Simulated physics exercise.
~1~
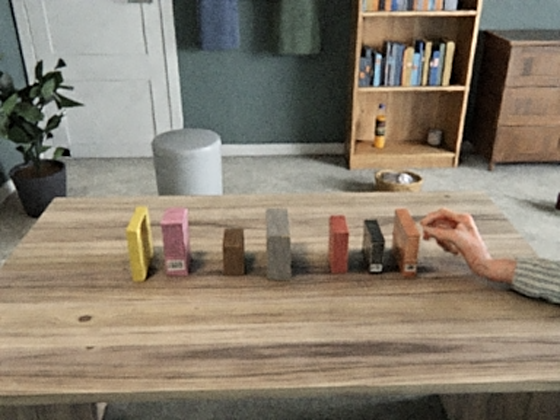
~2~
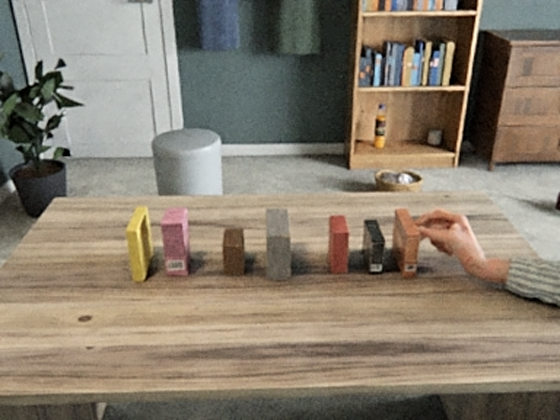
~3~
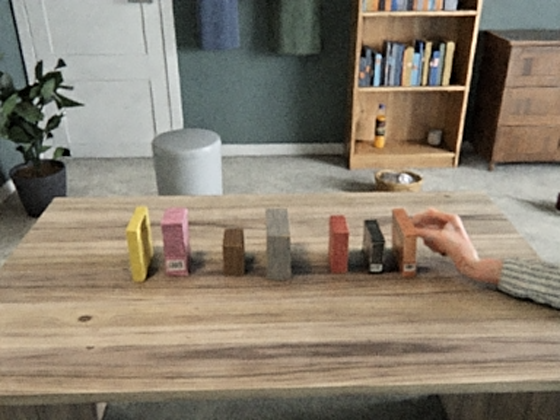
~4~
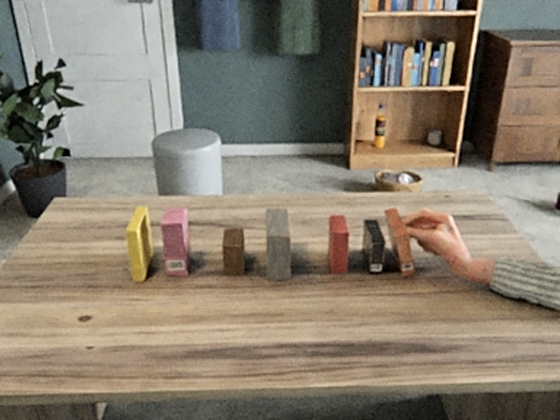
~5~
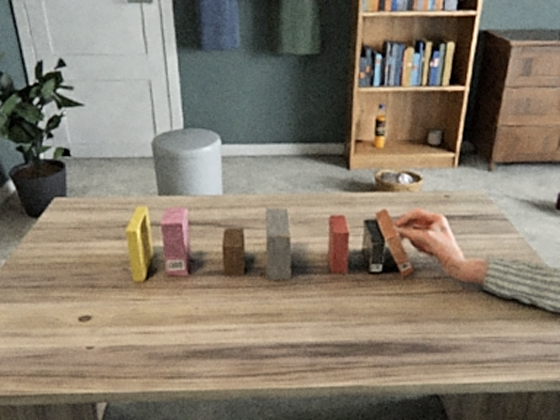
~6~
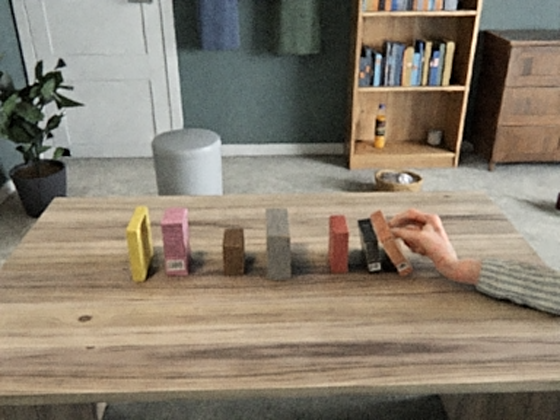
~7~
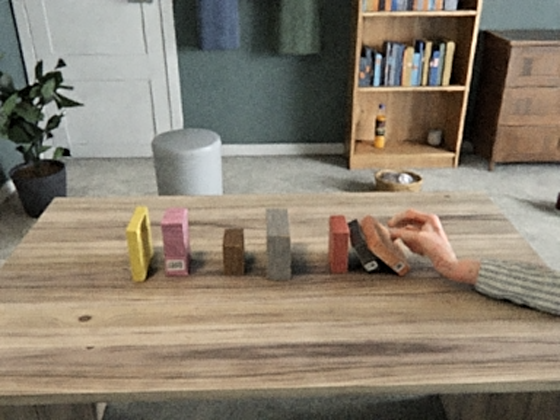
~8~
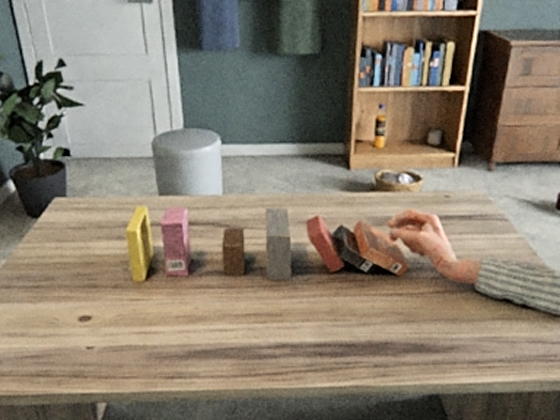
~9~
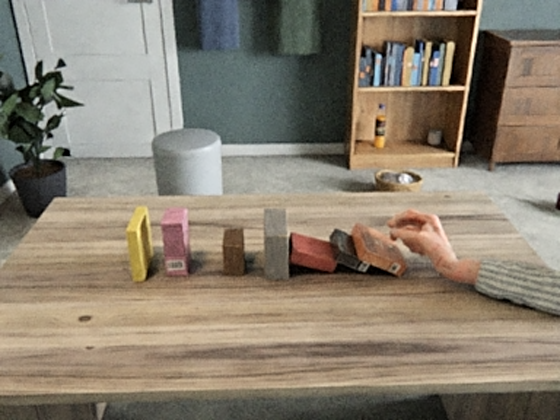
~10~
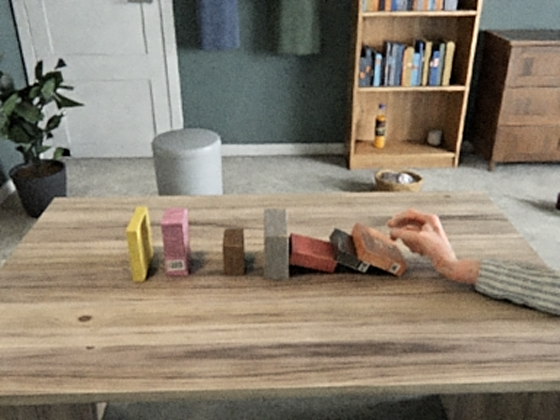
On a wooden table in a room with a bookshelf and a grey stool, seven upright pieces stand in a spaced row, yellow at the left and orange at the right. A hand reaches in from the right and tips the orange packet leftward until it leans on the black packet. The black packet tilts in turn and knocks into the red block. The red block falls to the left, coming down against the base of the tall grey block. The three toppled pieces lie overlapping beside the hand, while the grey, brown, pink and yellow pieces remain standing.
